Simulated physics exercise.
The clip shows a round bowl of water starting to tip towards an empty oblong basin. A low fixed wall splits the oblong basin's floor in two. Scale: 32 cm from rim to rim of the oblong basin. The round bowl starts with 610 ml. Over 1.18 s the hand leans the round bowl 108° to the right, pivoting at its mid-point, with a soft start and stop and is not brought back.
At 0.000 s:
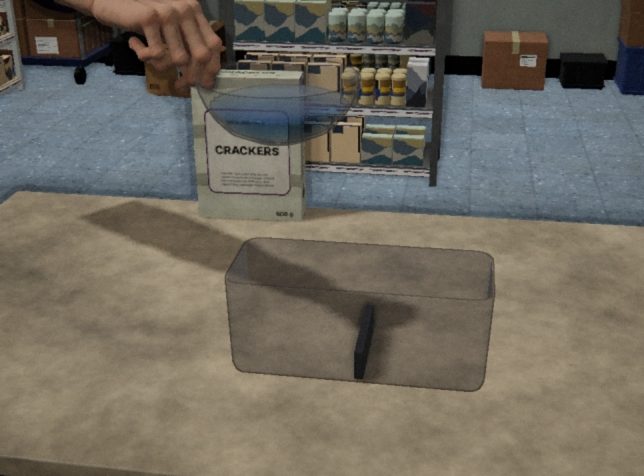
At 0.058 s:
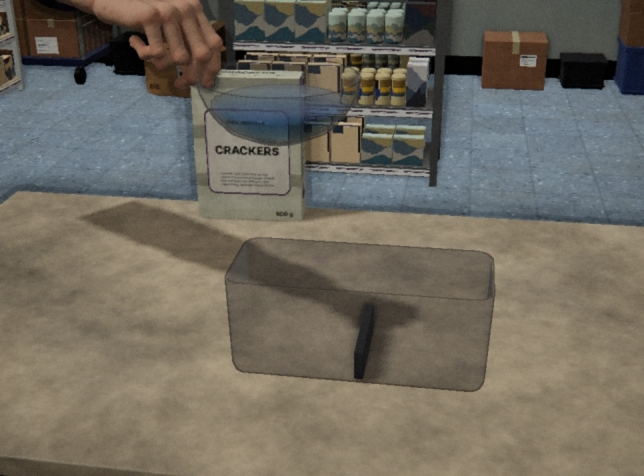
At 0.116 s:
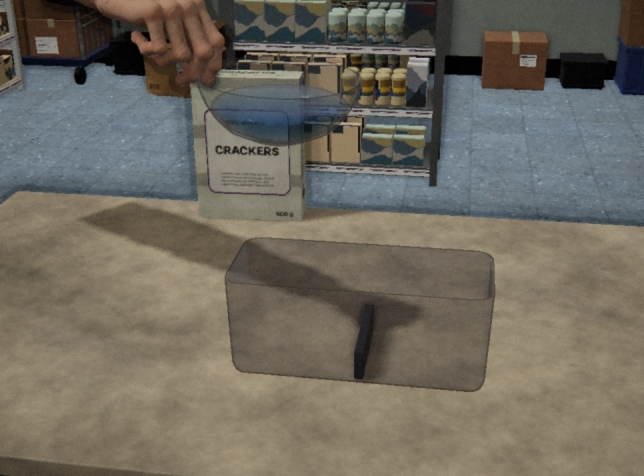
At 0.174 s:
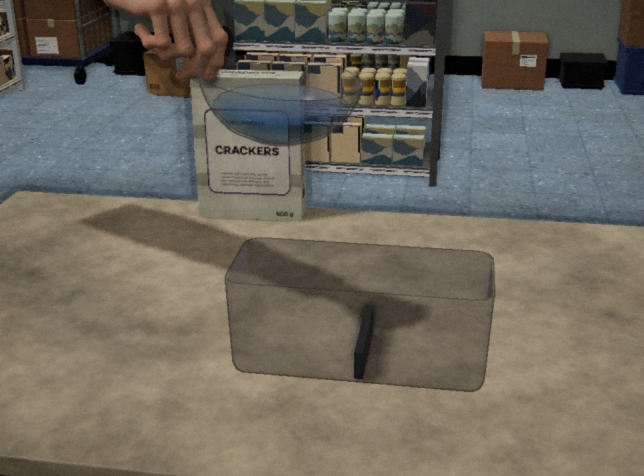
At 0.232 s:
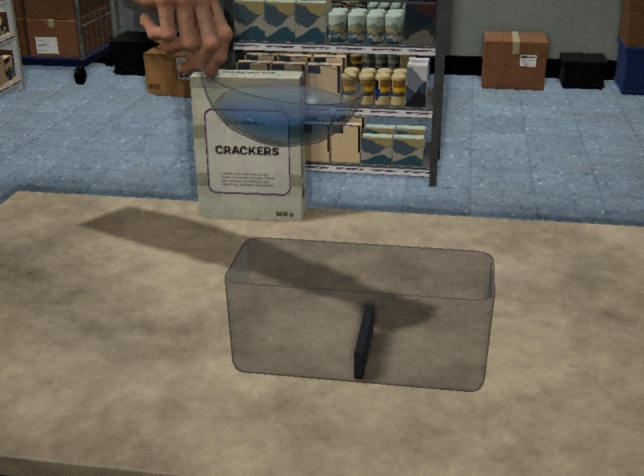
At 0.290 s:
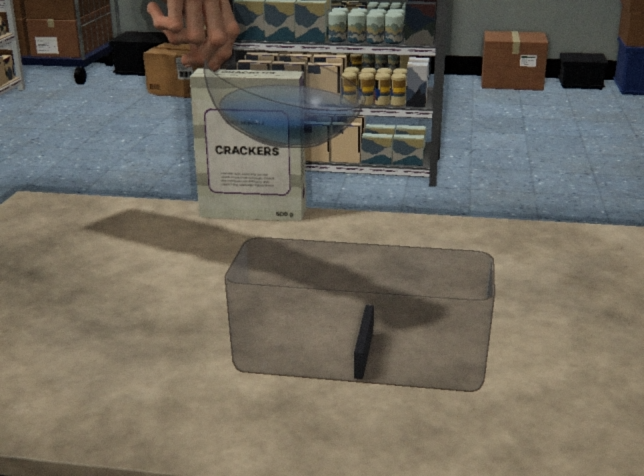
In a storeroom with a blue tiled floor, stocked shelves and brown cardboard boxes, a mottled tan tabletop is seen from slightly above. A clear, empty oblong basin with a small dark upright piece by it sits near the centre, and behind it a hand holds a transparent round bowl of bluish water before a pale crackers box. The hand slowly leans the bowl slightly to the right, gently at first, while the camera stays still.
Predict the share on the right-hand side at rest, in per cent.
The far part has some 81 per cent.
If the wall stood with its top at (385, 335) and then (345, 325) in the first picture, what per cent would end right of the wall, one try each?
In turn about 65 and 90 per cent.
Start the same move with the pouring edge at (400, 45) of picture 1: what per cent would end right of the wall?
Then about 90 per cent.
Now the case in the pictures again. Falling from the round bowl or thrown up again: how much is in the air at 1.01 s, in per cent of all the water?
About 5 per cent.
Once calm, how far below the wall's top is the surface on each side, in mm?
Some 34 mm on the left and 14 mm on the right.
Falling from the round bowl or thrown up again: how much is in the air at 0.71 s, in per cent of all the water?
Near 48 in a hundred.
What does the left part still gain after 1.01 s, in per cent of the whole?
Near 4 in a hundred.
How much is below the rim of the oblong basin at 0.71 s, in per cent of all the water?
Near 20 in a hundred.
After 0.71 s the tilt is 71° and 32 per cent is still to pour, 0 is left of the wall and 20 right of it.
After 1.01 s the tilt is 103° and 0 per cent is still to pour, 14 is left of the wall and 81 right of it.
After 1.33 s the tilt is 108° and 0 per cent is still to pour, 17 is left of the wall and 83 right of it.
After 1.68 s the tilt is 108° and 0 per cent is still to pour, 17 is left of the wall and 82 right of it.
In the end 18 per cent lies left of the wall, 81 right of it and 1 outside.
